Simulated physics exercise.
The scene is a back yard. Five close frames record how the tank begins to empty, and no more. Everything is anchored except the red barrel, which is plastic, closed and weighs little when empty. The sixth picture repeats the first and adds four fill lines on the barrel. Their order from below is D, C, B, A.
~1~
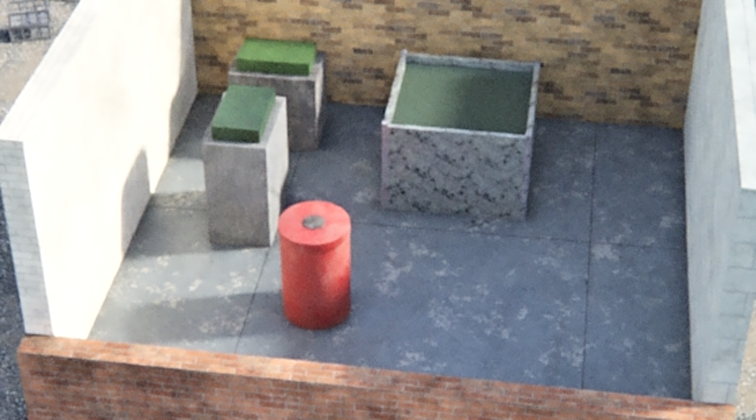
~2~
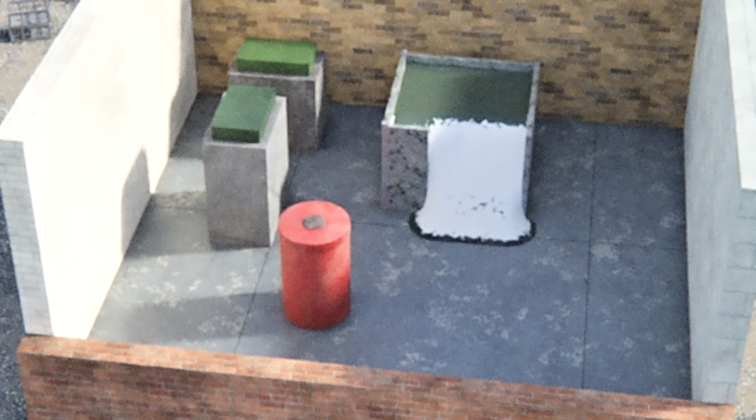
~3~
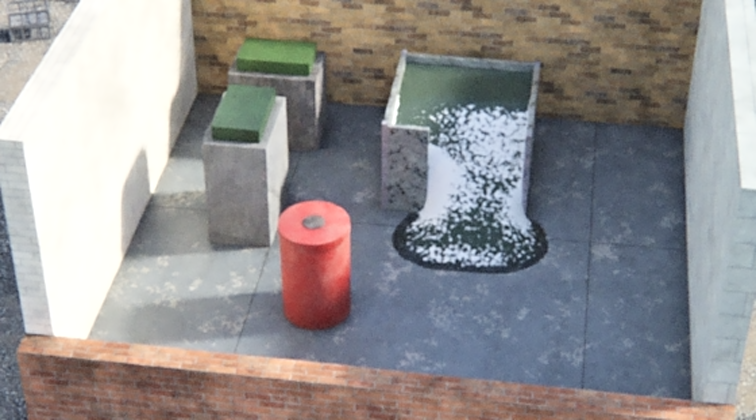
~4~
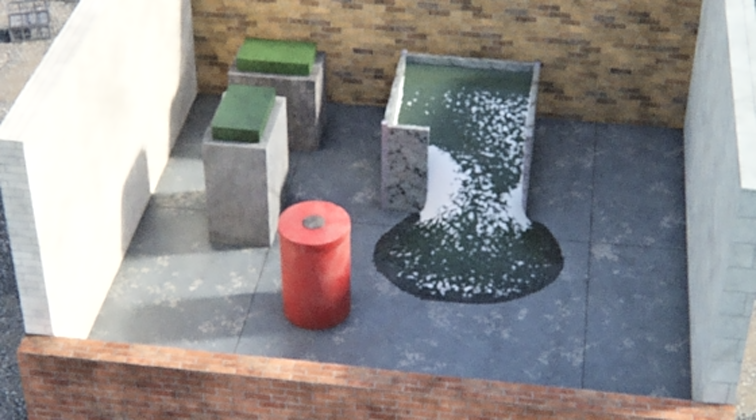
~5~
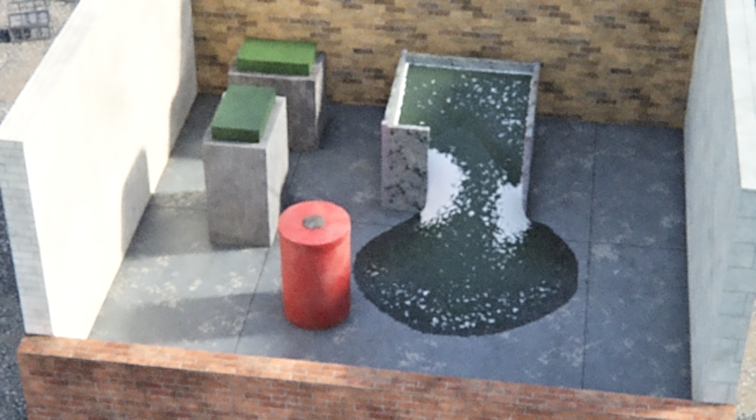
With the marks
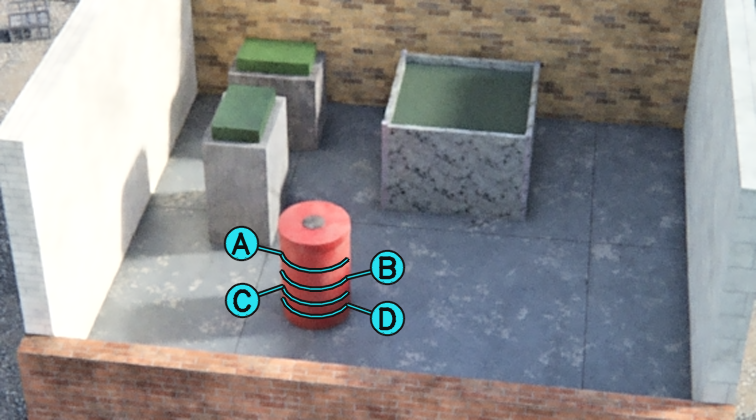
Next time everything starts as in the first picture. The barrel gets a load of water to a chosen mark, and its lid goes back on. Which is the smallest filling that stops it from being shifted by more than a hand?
I would pick level D.
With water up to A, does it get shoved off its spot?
No, that is safe.
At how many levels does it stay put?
All of them.
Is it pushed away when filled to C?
No, not at all.
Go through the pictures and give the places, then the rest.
In the first picture, lid of the red barrel at (315, 222); tank full, its middle at (463, 101).
In the second picture, 2 % of the ground wet, in view closest to the barrel at (433, 229).
In the third picture, 4 % of the ground wet, in view closest to the barrel at (403, 246).
In the fourth picture, 8 % of the ground wet, in view closest to the barrel at (402, 281).
In the fifth picture, lid of the red barrel at (315, 222); 12 % of the ground wet, in view closest to the barrel at (372, 287).
On the marked copy, A at (309, 270); B at (310, 288); C at (310, 304); D at (311, 316); from the bottom up D, C, B, A.
For level A, it does not move.
For level B, it does not move.
For level C, it does not move.
For level D, it does not move.
